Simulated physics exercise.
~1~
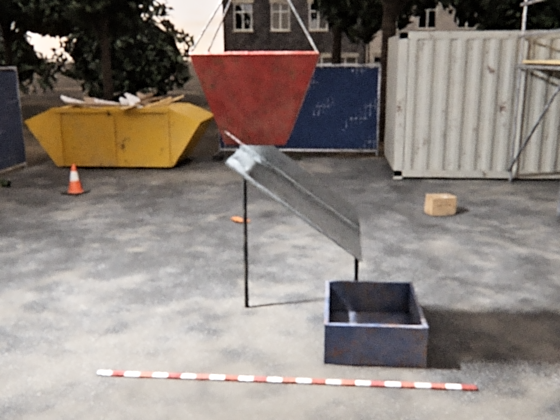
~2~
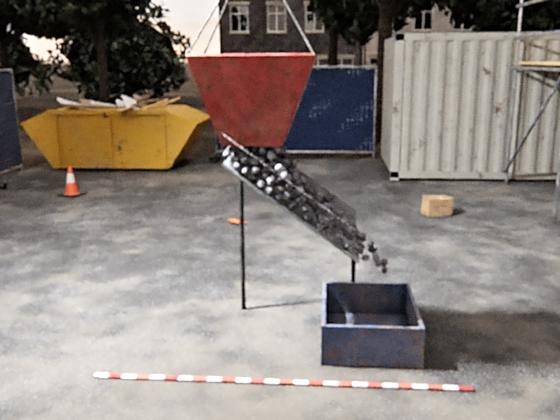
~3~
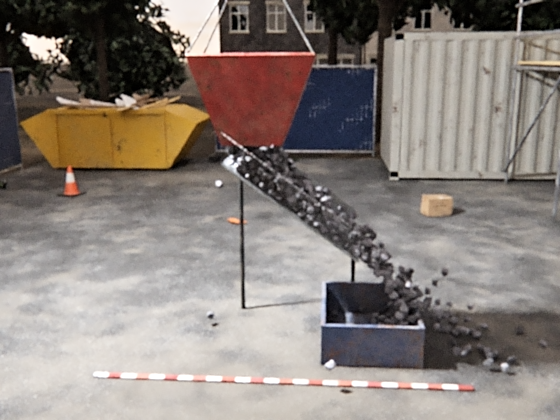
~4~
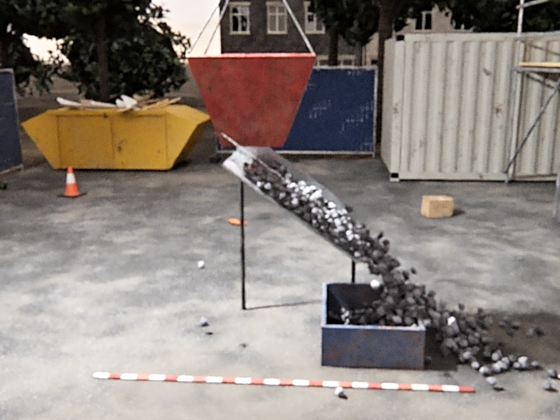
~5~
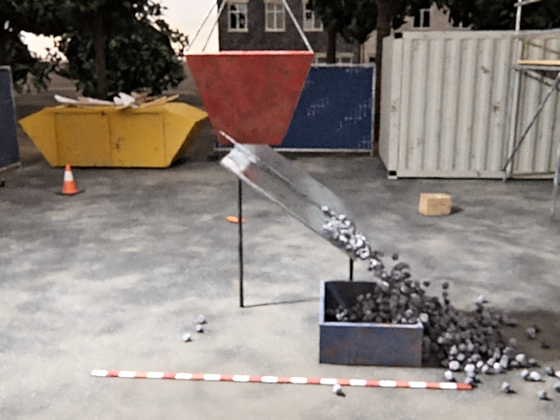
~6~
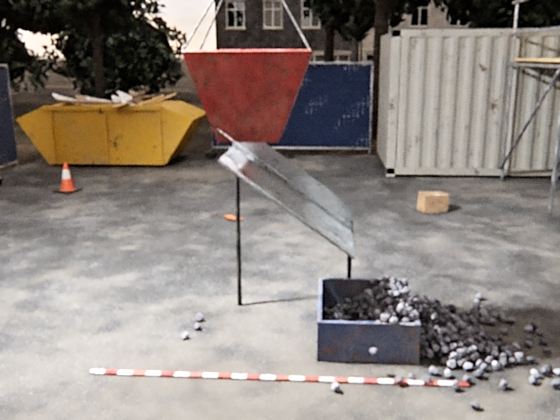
Dark grey stones poured from a red hopper onto a sloping metal chute and slid down to the right into a blue bin, filling it until many spilled over beside it, leaving the chute empty and a heap spread on the ground to its right.
